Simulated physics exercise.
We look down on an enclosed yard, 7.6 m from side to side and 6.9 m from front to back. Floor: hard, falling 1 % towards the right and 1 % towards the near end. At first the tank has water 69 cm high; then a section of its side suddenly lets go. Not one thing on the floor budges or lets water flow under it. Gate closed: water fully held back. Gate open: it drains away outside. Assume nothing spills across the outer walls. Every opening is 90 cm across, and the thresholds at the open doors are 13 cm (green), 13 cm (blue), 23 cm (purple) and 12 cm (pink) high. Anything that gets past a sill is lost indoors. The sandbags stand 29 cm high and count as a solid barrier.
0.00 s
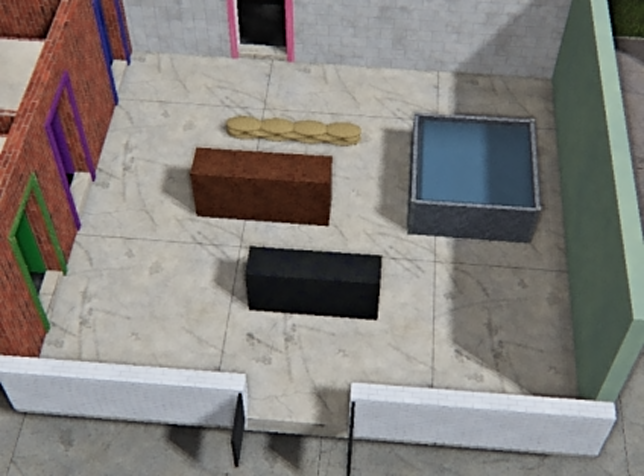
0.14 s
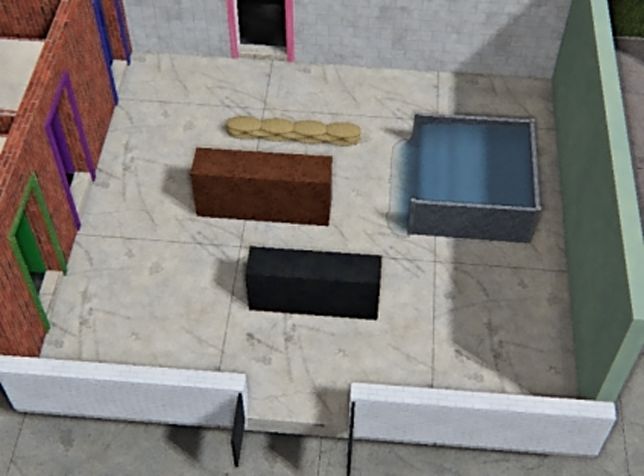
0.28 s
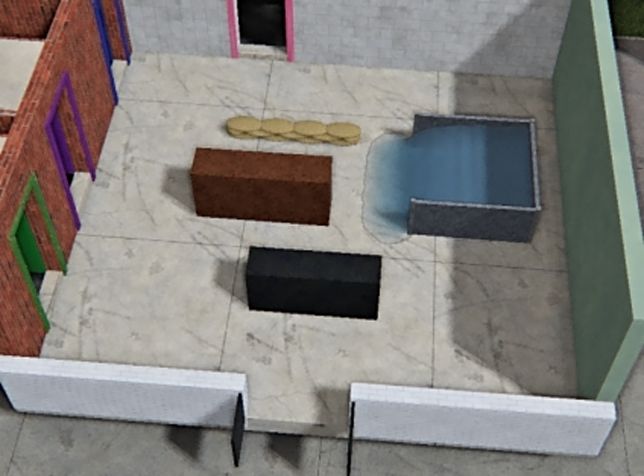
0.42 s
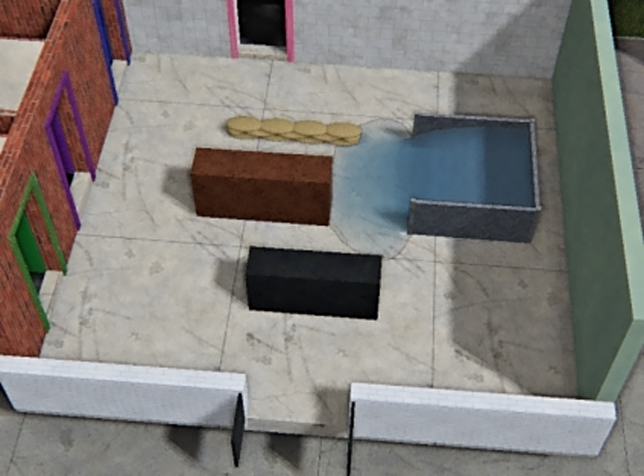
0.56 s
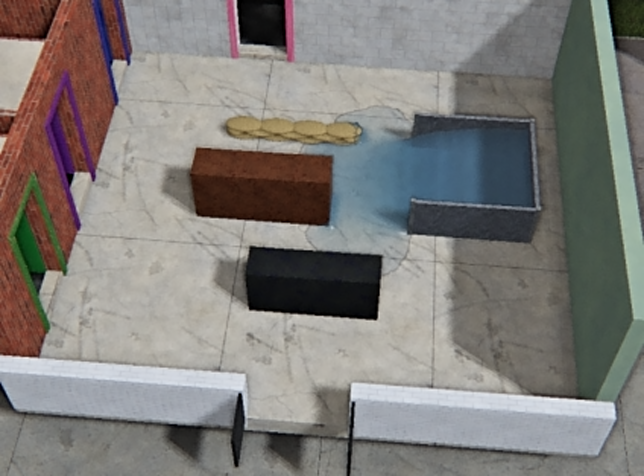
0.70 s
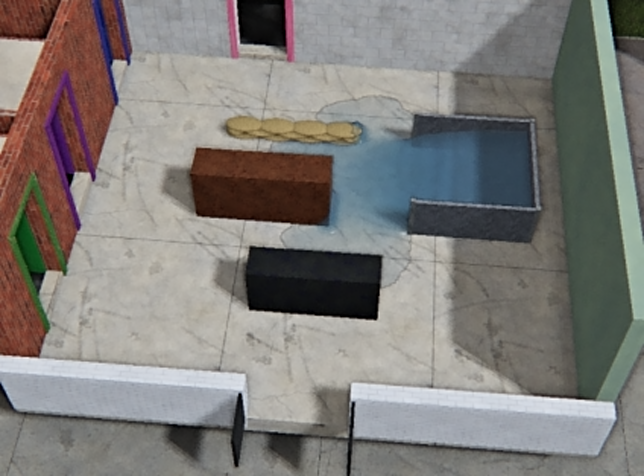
Water pouring from the open left side of a grey tank, spreading across a pale yard floor around brown and black blocks and sandbags.
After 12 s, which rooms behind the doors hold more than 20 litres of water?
As I see it, the green door is going to hold within the limit; the blue door is going to hold within the limit; the purple door is going to hold within the limit; the pink door is going to hold within the limit.
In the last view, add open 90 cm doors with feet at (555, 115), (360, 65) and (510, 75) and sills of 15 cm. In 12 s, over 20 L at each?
In turn: Short of it, short of it, short of it.
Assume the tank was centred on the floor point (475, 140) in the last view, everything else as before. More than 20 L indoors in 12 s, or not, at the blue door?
So then, blue goes beyond.
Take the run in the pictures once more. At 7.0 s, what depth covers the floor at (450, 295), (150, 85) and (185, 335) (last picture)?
Roughly 1, 7, 6 cm.
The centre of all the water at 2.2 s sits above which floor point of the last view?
Near (324, 181).
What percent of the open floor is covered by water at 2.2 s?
Roughly 35 percent.
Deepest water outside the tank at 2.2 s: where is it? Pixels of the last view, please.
In the last picture, around (99, 162).
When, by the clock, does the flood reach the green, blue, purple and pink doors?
So green at 2.8 s, blue at 2.2 s, purple at 1.6 s, and pink at 1.8 s.
After 1.4 s water covers 25 % of the floor and is deepest (40 cm) near (336, 205); green door not reached, blue door not reached, purple door not reached, pink door not reached.
After 2.2 s water covers 35 % of the floor and is deepest (32 cm) near (99, 162); green door not reached, blue door not reached, purple door 13 cm at the sill, 0 L in, pink door 7 cm at the sill, 0 L in.
After 3.5 s water covers 55 % of the floor and is deepest (24 cm) near (114, 189); green door 14 cm at the sill, 1 L in, blue door 9 cm at the sill, 0 L in, purple door 20 cm at the sill, 0 L in, pink door 4 cm at the sill, 0 L in.
After 7.0 s water covers 90 % of the floor and is deepest (12 cm) near (33, 384); green door 4 cm at the sill, 2 L in, blue door 7 cm at the sill, 1 L in, purple door 6 cm at the sill, 0 L in, pink door 4 cm at the sill, 0 L in.
After 12.0 s water covers 95 % of the floor and is deepest (14 cm) near (571, 328); green door 4 cm at the sill, 2 L in, blue door 1 cm at the sill, 1 L in, purple door 2 cm at the sill, 0 L in, pink door 1 cm at the sill, 0 L in.
